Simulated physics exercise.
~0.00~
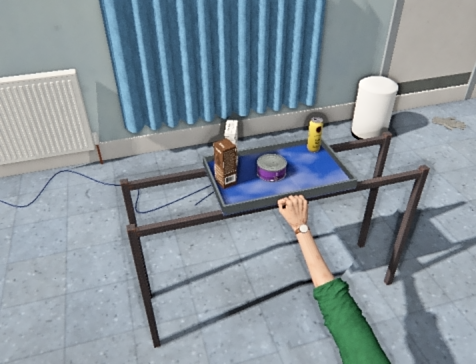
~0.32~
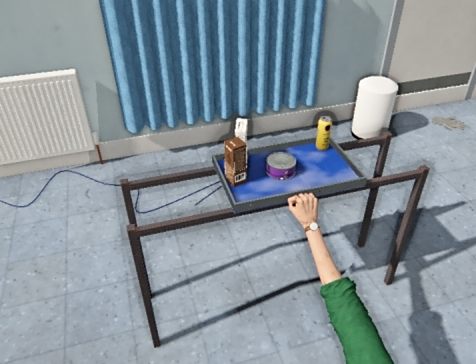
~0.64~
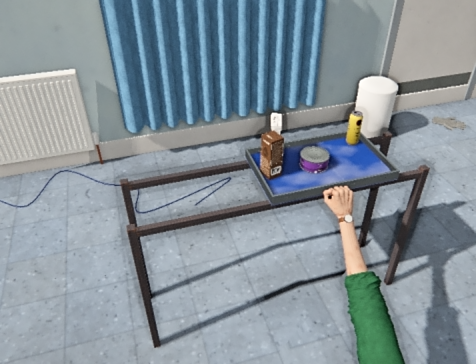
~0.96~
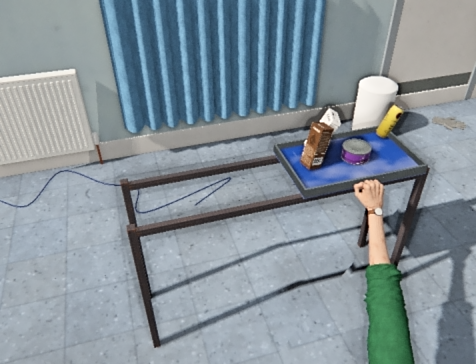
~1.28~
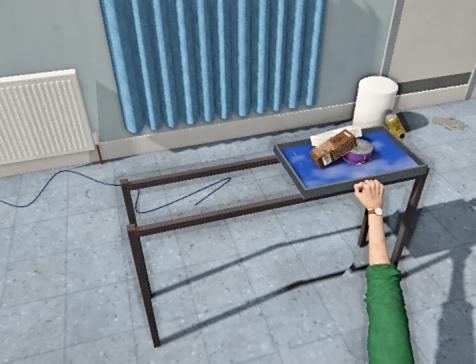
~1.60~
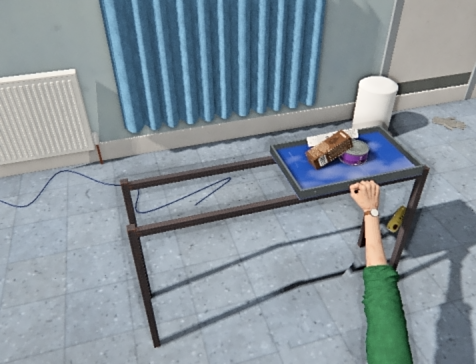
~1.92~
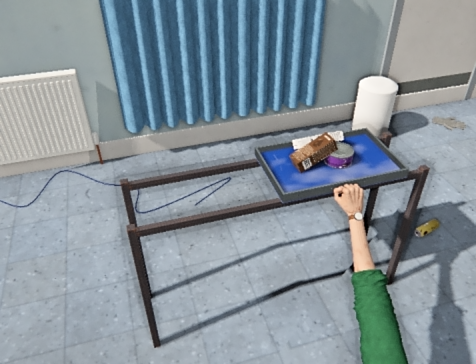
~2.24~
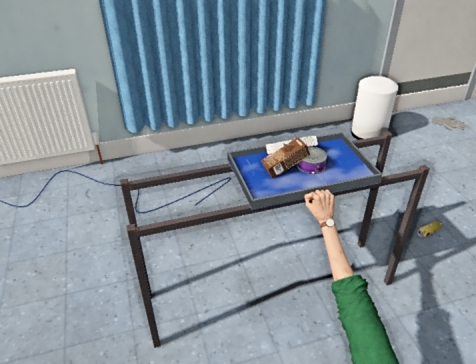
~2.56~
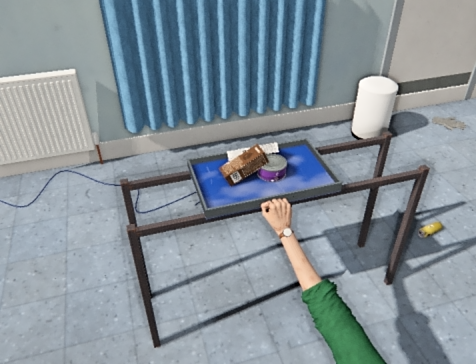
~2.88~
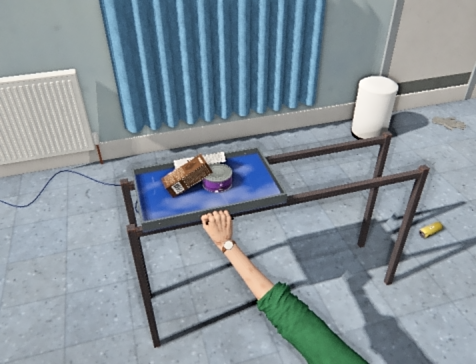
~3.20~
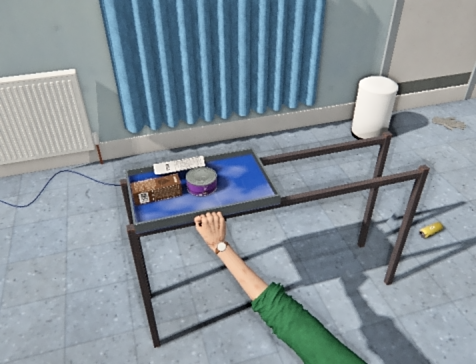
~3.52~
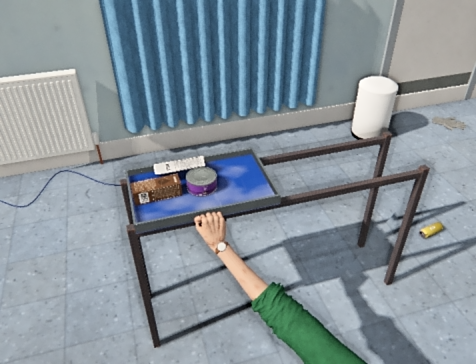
A blue tray was pushed right along its frame by a green-sleeved arm until the yellow can tumbled to the floor and the brown carton and white packet toppled, then shoved left to the far end, where both lay beside the purple tub.
